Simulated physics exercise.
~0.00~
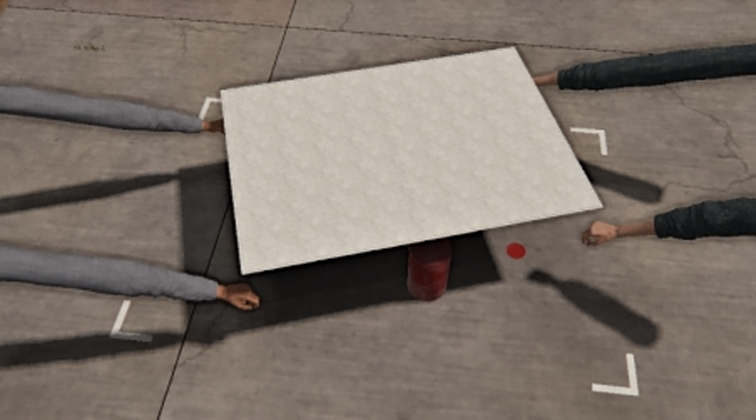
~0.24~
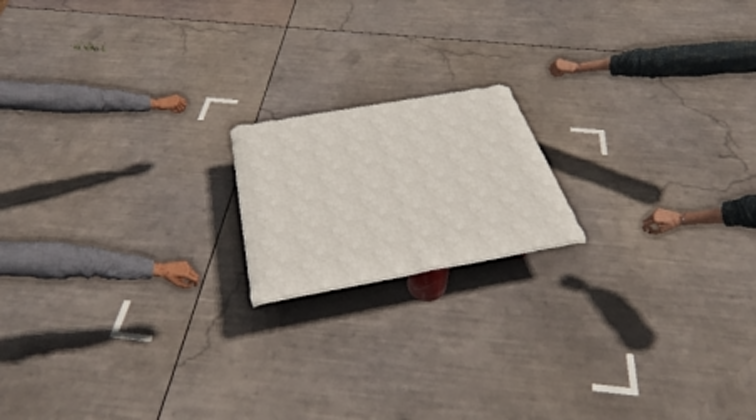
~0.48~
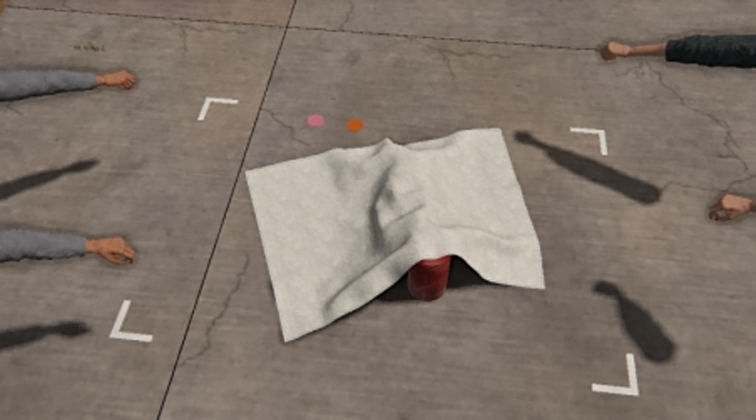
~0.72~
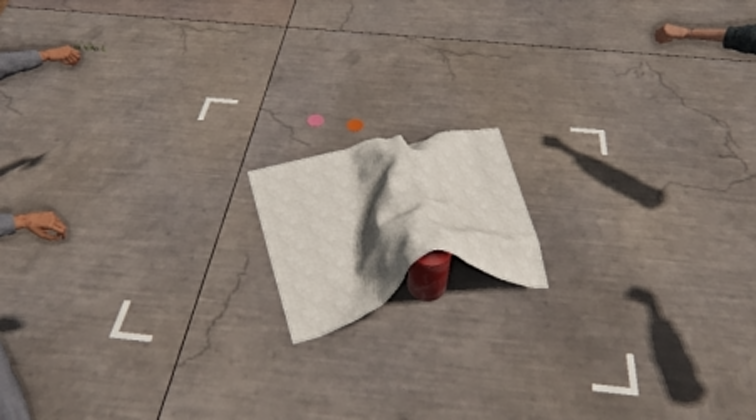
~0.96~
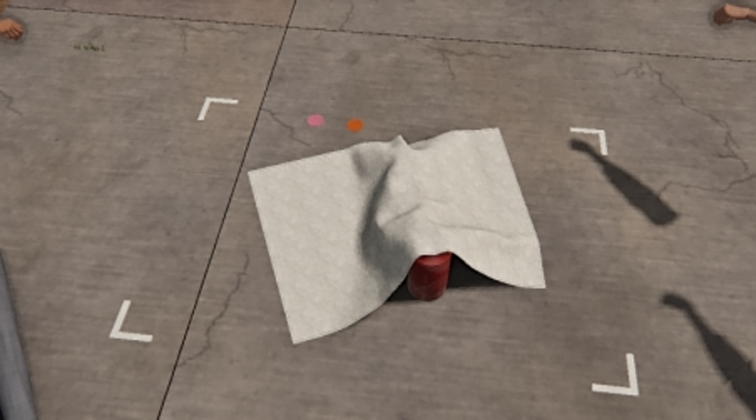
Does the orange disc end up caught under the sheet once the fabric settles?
No, the orange disc stays in the open beside the pink one, just beyond the far edge of the sheet.
Pale dust sheet dropping from four opening hands, draping in folds over a red tub, and settling with two small discs uncovered.
